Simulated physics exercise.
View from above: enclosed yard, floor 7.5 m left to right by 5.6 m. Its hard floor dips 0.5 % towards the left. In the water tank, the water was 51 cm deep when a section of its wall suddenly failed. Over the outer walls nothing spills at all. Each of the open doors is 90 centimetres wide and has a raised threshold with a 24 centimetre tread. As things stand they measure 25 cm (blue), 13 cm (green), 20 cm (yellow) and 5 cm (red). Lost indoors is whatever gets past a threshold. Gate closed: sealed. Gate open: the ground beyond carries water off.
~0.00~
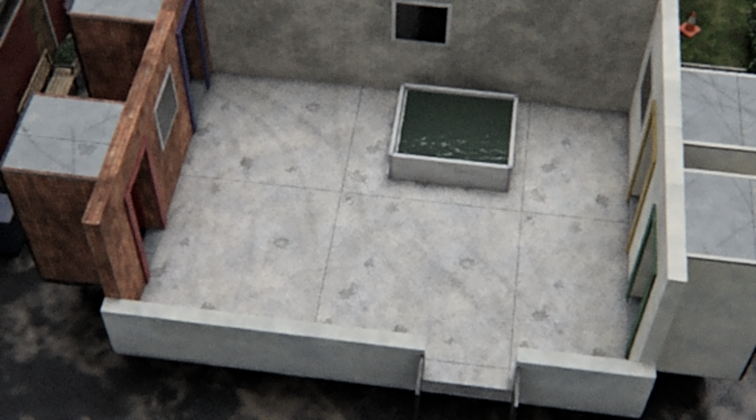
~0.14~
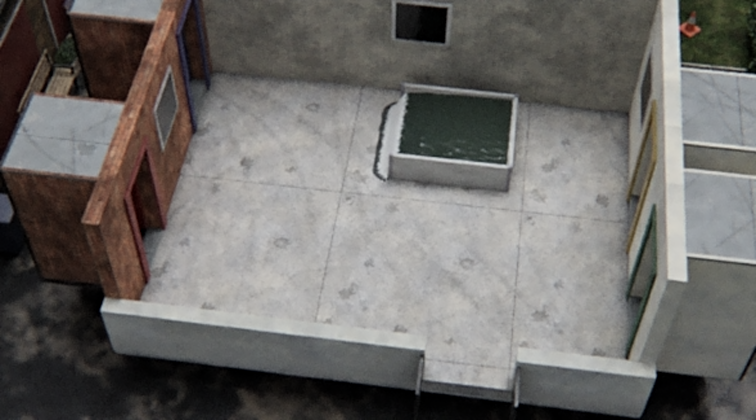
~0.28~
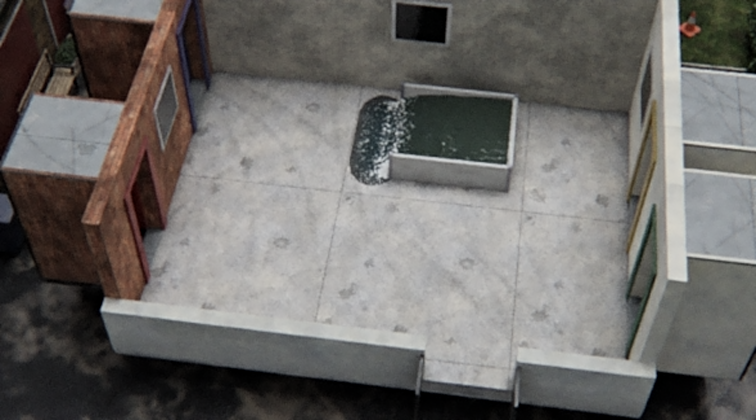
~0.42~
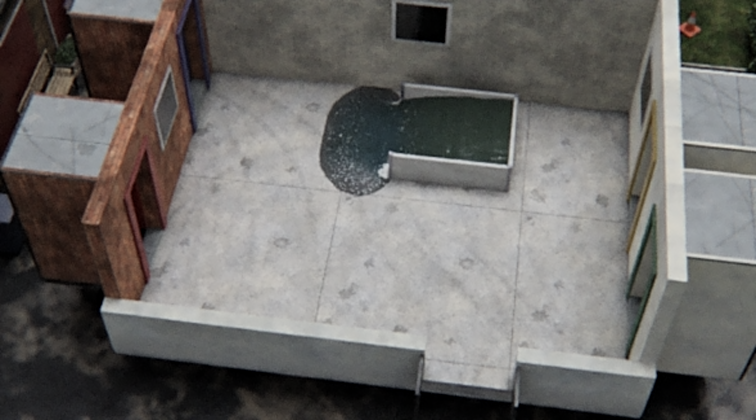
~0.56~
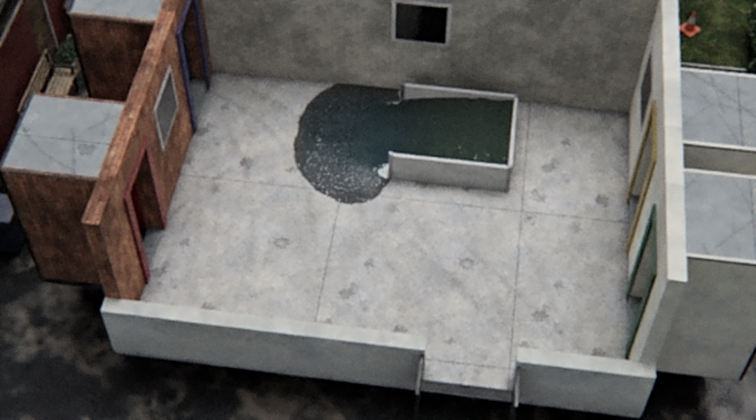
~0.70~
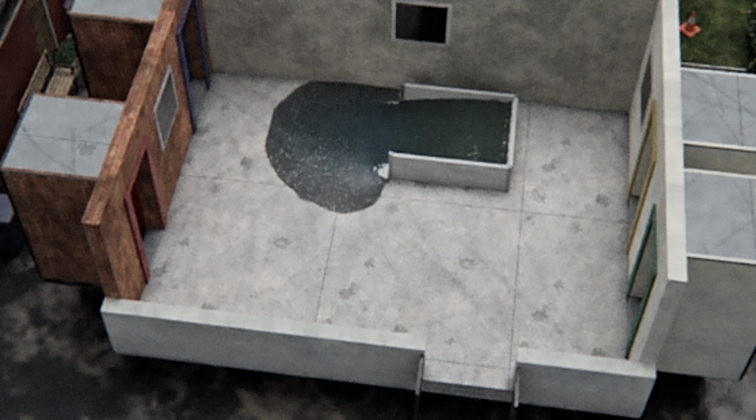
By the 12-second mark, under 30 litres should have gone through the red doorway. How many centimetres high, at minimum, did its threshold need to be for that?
It needed to be about 6.5 cm high.
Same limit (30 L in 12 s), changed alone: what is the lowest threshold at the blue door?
Roughly 20 cm at the blue door.
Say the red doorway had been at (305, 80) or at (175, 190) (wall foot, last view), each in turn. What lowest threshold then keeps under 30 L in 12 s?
Roughly 7.5 and 10.5 cm.
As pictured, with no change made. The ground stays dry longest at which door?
Answer: Yellow.
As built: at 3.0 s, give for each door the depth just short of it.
In cm - blue: 26, green: 0, yellow: 0, red: 10.
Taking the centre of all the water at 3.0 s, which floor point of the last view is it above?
The centre of all the water is around (297, 144).
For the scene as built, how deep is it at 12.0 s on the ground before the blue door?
You'd measure close to 4.0 cm there.
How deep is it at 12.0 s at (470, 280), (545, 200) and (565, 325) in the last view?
Respectively 3 cm, 2 cm and 5 cm.
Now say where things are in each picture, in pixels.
In the first picture, still water, 51 cm deep, in the water tank at (455, 128); the red door at (146, 214) is dry.
In the second picture, the front is at (379, 173), 0.2 m from the gap at (398, 134); 0.3 m2 of floor is wet, 51 cm left at the back.
In the third picture, the gap is at (398, 136), the front 0.7 m out at (355, 168); the back of the water tank holds 51 cm.
In the fourth picture, the front is at (325, 156), 1.2 m from the gap at (398, 137); 2.3 m2 of floor is wet, 51 cm left at the back.
In the fifth picture, the front is at (299, 146), 1.7 m from the gap at (398, 137); 3.5 m2 of floor is wet, 50 cm left at the back.
In the sixth picture, the front is at (271, 145), 2.2 m from the gap at (398, 137); 4.8 m2 of floor is wet, 44 cm left at the back; the red door at (146, 214), 4.6 m from the gap, is still 2.6 m from the nearest water.
After 1.4 s water covers 25 % of the floor, deepest (22 cm) near (389, 158); it has not reached the red door.
After 3.0 s water covers 35 % of the floor, deepest (28 cm) near (211, 78); 10 cm at the red door, 3 litres in over its 5 cm threshold.
After 12.0 s water covers 95 % of the floor, deepest (6 cm) near (188, 153); 6 cm at the red door, 55 litres in over its 5 cm threshold.
At the red door as built, the water arrived by 2.3 s and peaked near 10 cm at 2.8 s.
With a threshold of 5.5 cm, 46 litres would have come in within the 12 s; with 7.5 cm, 17 litres. So under 30 litres takes about 6.5 cm.
